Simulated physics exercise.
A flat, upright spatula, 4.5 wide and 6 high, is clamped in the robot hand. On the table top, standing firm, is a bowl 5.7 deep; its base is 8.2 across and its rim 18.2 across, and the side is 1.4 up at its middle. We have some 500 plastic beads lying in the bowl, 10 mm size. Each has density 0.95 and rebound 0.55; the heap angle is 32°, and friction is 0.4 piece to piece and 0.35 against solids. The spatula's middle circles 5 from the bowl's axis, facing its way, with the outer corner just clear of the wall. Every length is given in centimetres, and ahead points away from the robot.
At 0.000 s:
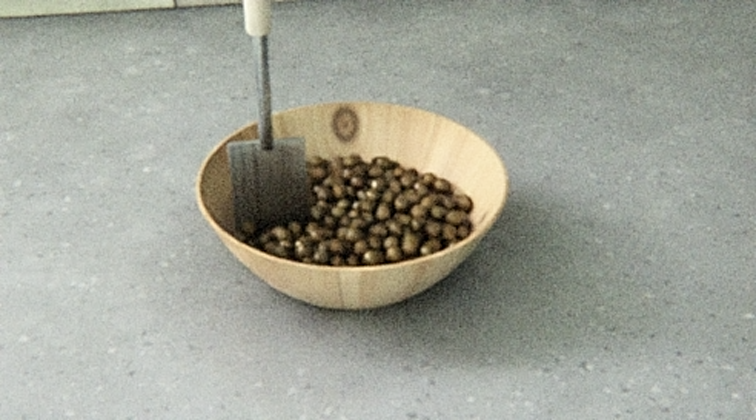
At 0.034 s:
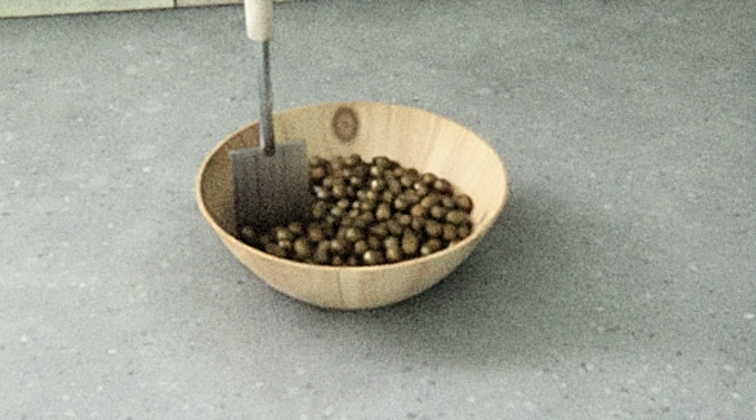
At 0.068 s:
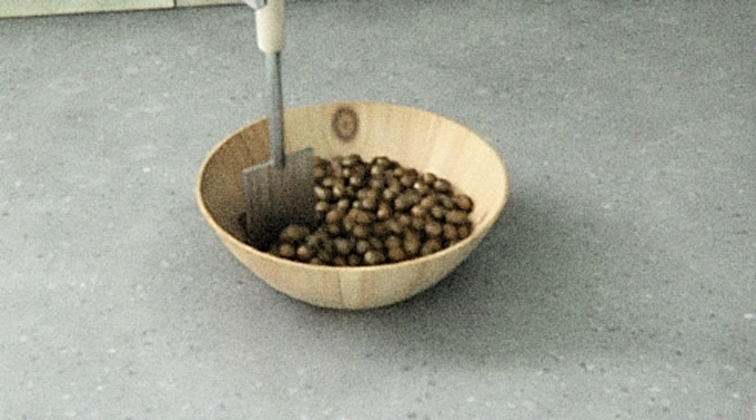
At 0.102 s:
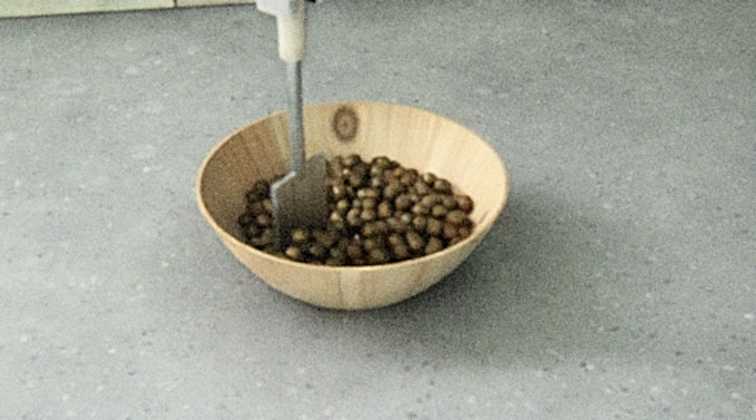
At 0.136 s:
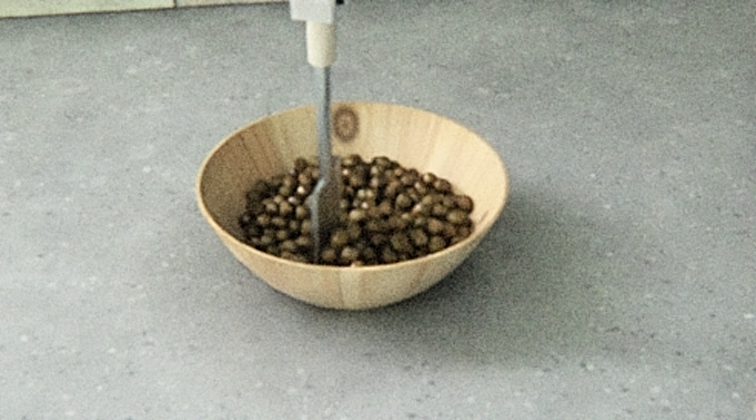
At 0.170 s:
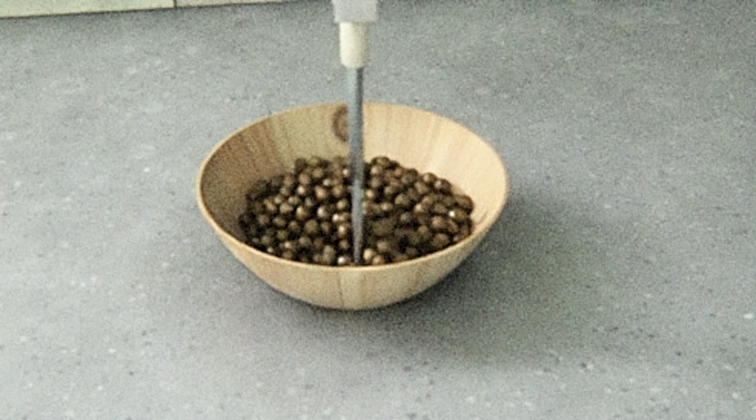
On a grey speckled tabletop, an upright spatula sweeps from left to centre through brown beads in a wooden bowl, turning edge-on.
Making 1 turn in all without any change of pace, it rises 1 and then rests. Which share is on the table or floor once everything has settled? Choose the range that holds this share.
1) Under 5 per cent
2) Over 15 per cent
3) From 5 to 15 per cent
Answer: 3.
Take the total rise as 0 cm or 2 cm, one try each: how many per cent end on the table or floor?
10 % and 5 %.
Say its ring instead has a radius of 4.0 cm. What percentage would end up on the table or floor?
That would give close to 10 per cent.
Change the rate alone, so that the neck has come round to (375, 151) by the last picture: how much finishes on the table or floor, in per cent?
It works out to roughly 10 percent.
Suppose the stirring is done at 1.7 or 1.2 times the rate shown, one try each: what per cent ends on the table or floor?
First try close to 20, second close to 10, in per cent.
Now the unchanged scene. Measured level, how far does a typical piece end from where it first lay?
I'd put it at roughly 1 centimetres.
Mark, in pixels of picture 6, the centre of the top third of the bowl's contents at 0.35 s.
I'd put its middle near (389, 183).
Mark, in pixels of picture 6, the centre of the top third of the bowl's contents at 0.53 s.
I'd put it close to (304, 186).
By 0.35 s, 191° round, highest piece 8 above the table; 484 in the bowl, 5 on the table or floor, 9 in flight or on the tool.
By 0.53 s, 296° round, highest piece 8 above the table; 466 in the bowl, 24 on the table or floor, 8 in flight or on the tool.
By 0.82 s, 0° round, highest piece 5 above the table; 453 in the bowl, 45 on the table or floor.
By 1.52 s, 0° round, highest piece 5 above the table; 453 in the bowl, 45 on the table or floor.
Final count, 453 in the bowl, 45 on the table or floor. That is 9 % on the table or floor.
